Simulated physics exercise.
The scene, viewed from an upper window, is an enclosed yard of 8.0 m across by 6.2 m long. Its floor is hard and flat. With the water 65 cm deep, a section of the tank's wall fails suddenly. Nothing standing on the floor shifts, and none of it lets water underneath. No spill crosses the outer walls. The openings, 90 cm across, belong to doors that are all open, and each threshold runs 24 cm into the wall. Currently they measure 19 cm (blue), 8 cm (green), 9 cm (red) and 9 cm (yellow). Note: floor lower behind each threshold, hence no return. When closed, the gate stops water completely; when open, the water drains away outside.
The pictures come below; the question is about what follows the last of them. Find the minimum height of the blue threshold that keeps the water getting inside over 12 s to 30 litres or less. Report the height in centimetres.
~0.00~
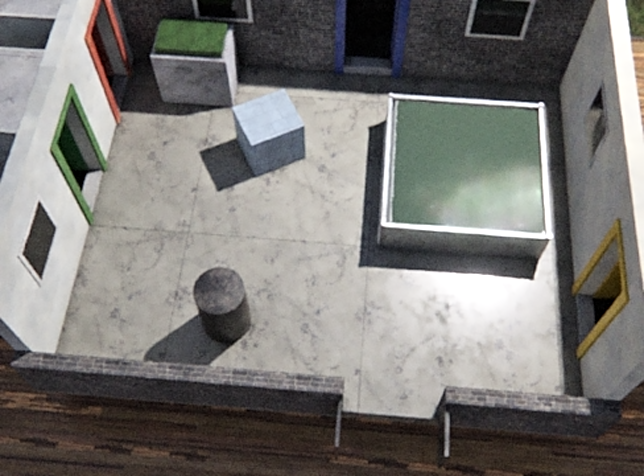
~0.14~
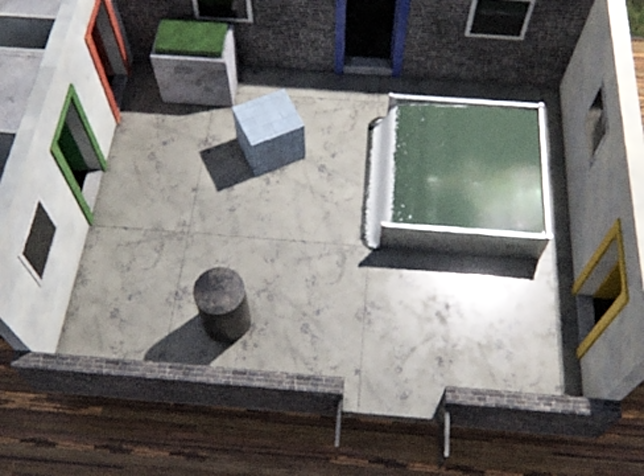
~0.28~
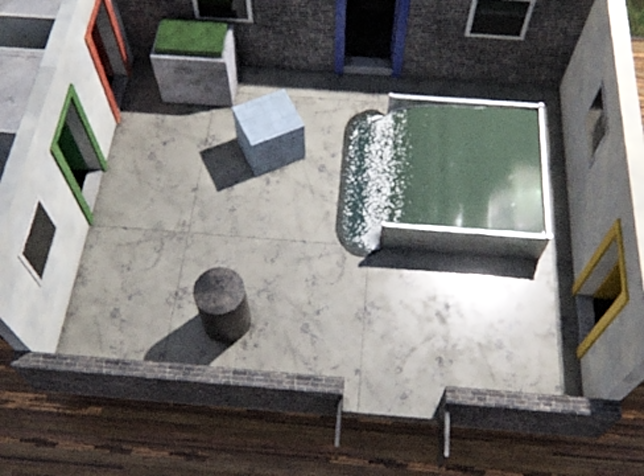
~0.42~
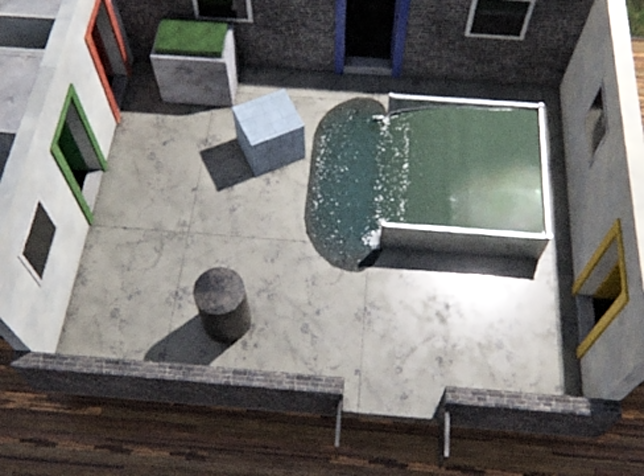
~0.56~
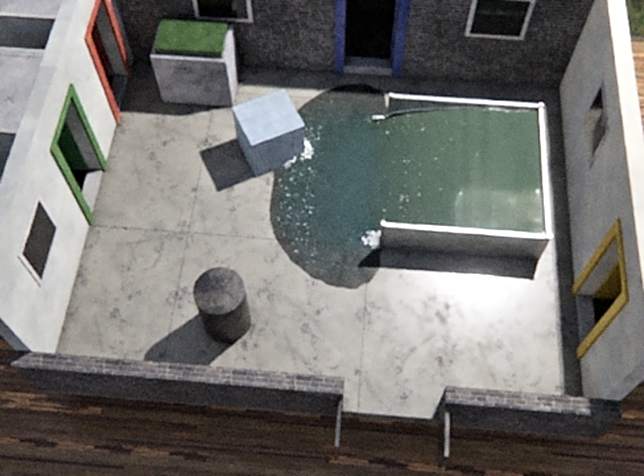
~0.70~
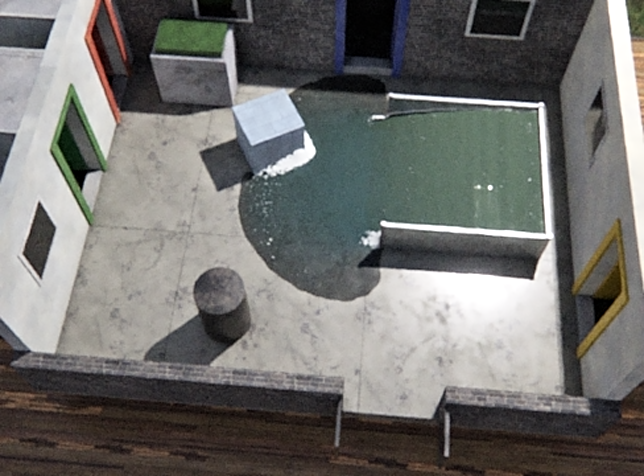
Roughly 7 cm.
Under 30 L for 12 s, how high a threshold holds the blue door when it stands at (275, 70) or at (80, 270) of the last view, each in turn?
About 26 and 22 cm.
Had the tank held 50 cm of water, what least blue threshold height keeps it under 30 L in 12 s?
Something near 5.0 cm should do.
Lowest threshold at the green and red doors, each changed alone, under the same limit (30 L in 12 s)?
You'd want some 18 cm at green and some 9.5 cm at red.
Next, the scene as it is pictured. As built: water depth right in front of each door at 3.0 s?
Lab note, depth in cm: Blue 8; green 21; red 11; yellow 0.
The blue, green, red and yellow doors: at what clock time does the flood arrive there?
Blue 1.0 seconds, green 1.4 seconds, red 2.4 seconds, yellow 6.5 seconds.
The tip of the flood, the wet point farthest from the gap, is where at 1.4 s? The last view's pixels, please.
Pixel close to (99, 190).
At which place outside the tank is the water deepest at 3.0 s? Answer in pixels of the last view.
Near pixel (51, 370).
After 1.4 s water covers 35 % of the floor, deepest (42 cm) near (314, 153); 3 cm at the blue door, 0 litres in over its 19 cm threshold.
After 3.0 s water covers 60 % of the floor, deepest (51 cm) near (51, 370); 8 cm at the blue door, 0 litres in over its 19 cm threshold.
After 12.0 s water covers 100 % of the floor, deepest (14 cm) near (559, 121); 7 cm at the blue door, 0 litres in over its 19 cm threshold.
At the blue door as built, the water arrived by 1.0 s and peaked near 11 cm at 4.6 s.
Run again over the same 12 s with other heights there, 50 litres in over 6 cm, 16 litres over 8.5 cm. The limit of 30 litres is kept from about 7 cm up.
